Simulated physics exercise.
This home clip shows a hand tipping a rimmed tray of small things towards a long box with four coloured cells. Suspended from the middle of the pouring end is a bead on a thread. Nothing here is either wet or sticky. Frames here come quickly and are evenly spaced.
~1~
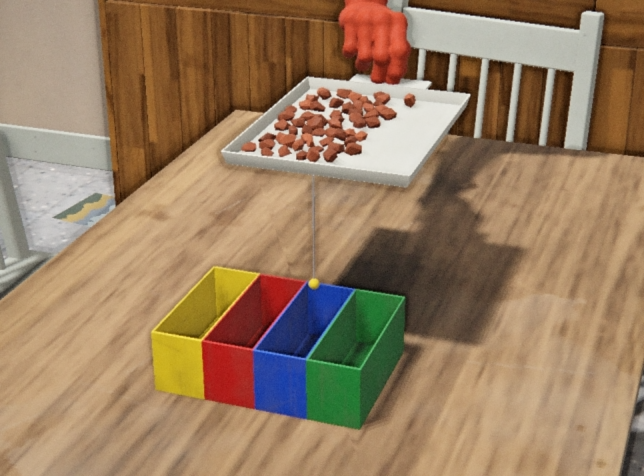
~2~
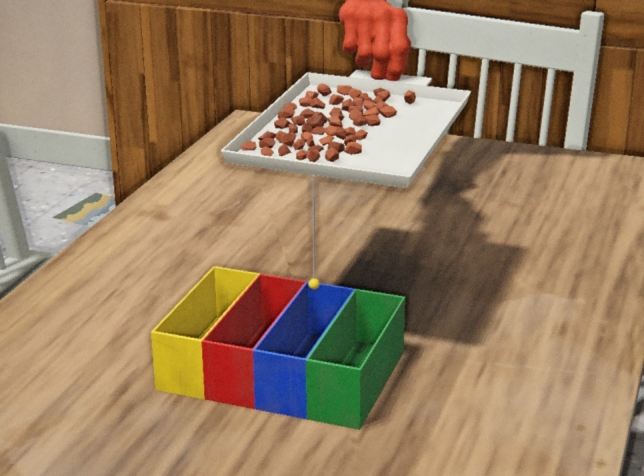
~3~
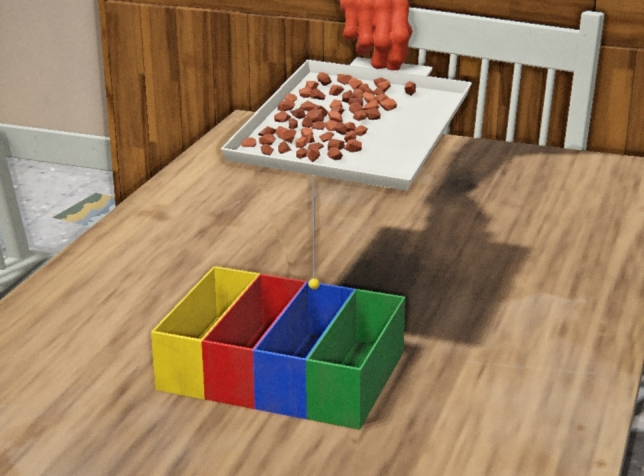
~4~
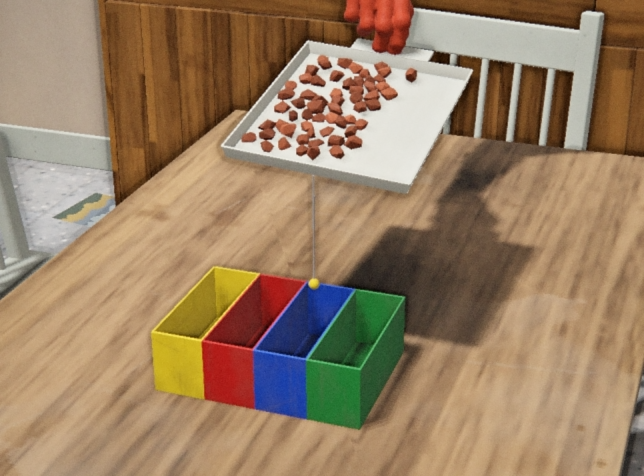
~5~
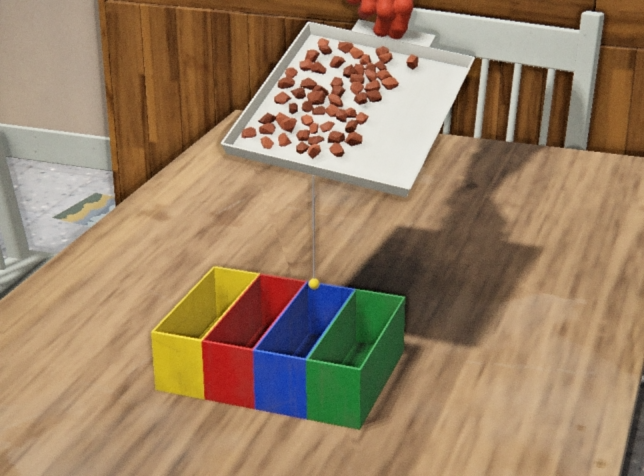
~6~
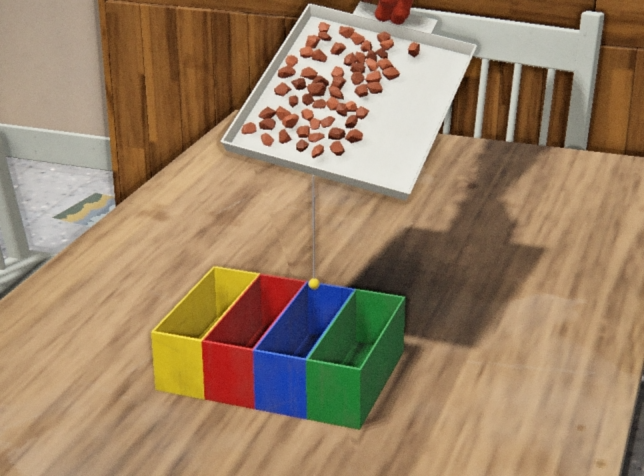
At a wooden table, a red hand steadily tilts a tray of reddish-brown bits above coloured cells.
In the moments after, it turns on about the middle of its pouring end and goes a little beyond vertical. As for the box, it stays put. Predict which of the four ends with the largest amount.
The green one ends with the most.
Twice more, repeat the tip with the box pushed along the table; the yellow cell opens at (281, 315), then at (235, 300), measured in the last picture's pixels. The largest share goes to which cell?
Taking the two placings in order, you'd get the blue cell and then the cell in green.
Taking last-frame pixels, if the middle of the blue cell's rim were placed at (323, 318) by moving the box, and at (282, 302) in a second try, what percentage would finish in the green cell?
Around 50 % followed by around 20 %.
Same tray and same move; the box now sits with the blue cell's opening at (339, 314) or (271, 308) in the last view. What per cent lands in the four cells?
90 and 20 in a hundred, in turn.
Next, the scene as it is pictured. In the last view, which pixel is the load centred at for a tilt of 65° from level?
Mark it at roughly (366, 168) in the final frame.
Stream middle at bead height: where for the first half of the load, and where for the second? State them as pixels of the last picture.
(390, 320), then (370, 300).
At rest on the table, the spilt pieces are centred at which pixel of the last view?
It's centred close to pixel (411, 419).
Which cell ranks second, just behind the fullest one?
The cell in blue.
Shortly afterwards, tray tipped steeply; all but a few on the tray; a little falling or outside the box.
Next, tray tipped past a quarter turn; only a few on the tray; near a third in the green cell; a little in the blue cell; near half falling or outside the box.
Some moments later, tray tipped past a quarter turn; near half in the green cell; a little in the blue cell; near half falling or outside the box.
In the end, tray tipped past a quarter turn; near half in the green cell; a little in the blue cell; none at all in the red cell; none at all in the yellow cell; near half outside the box.
